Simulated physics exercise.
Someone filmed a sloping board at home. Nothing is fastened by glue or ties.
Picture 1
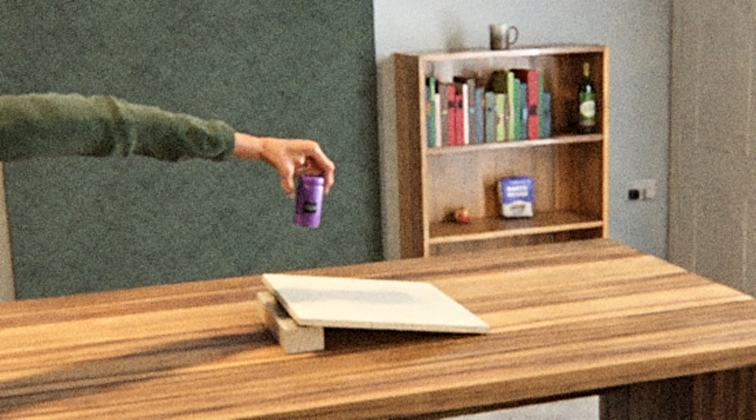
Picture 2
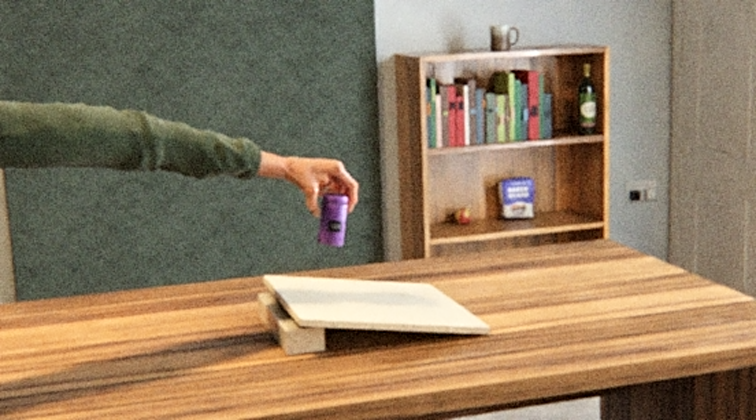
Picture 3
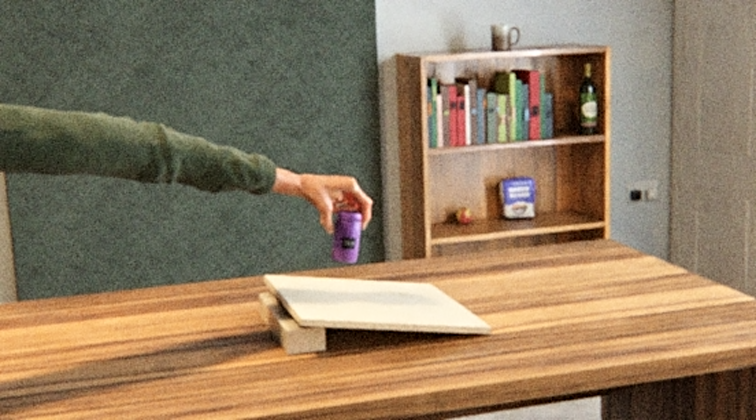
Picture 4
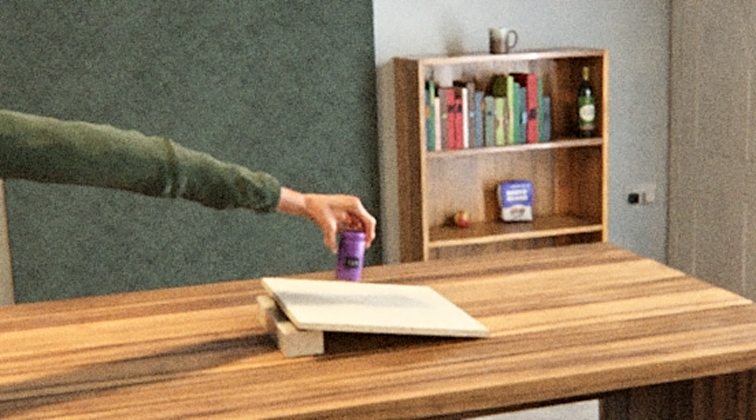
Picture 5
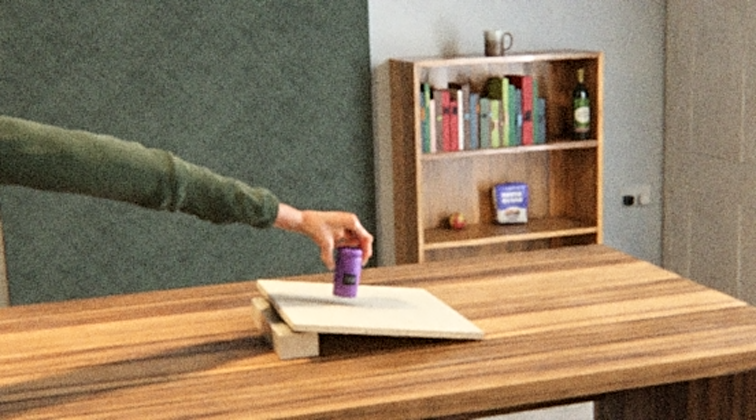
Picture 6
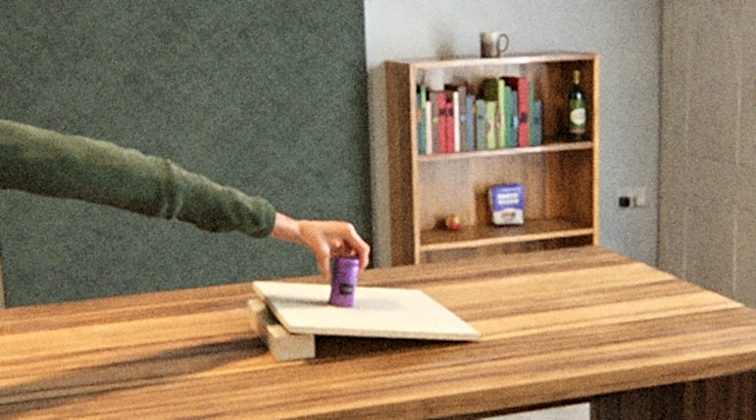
A hand in a green sleeve lowering a purple shaker onto a sloping board on a wooden table and keeping hold.
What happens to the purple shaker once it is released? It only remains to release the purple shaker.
The object will stand its ground.
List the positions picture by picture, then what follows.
On its way; purple shaker (308, 201), in the first frame.
On its way; purple shaker (333, 219), in the second frame.
On its way; purple shaker (346, 236), in the third frame.
On its way; purple shaker (350, 255), in the fourth frame.
On its way; purple shaker (347, 272), in the fifth frame.
Set down, still held; purple shaker (344, 282), in the sixth frame.
Then, 0.30 s past the last view, nothing moves.
Then, 0.70 s past the last view, purple shaker resting near (344, 282).
Finally, it is still in place. Final places as the last picture's camera would see them, purple shaker near (344, 282). The purple shaker remains at rest.
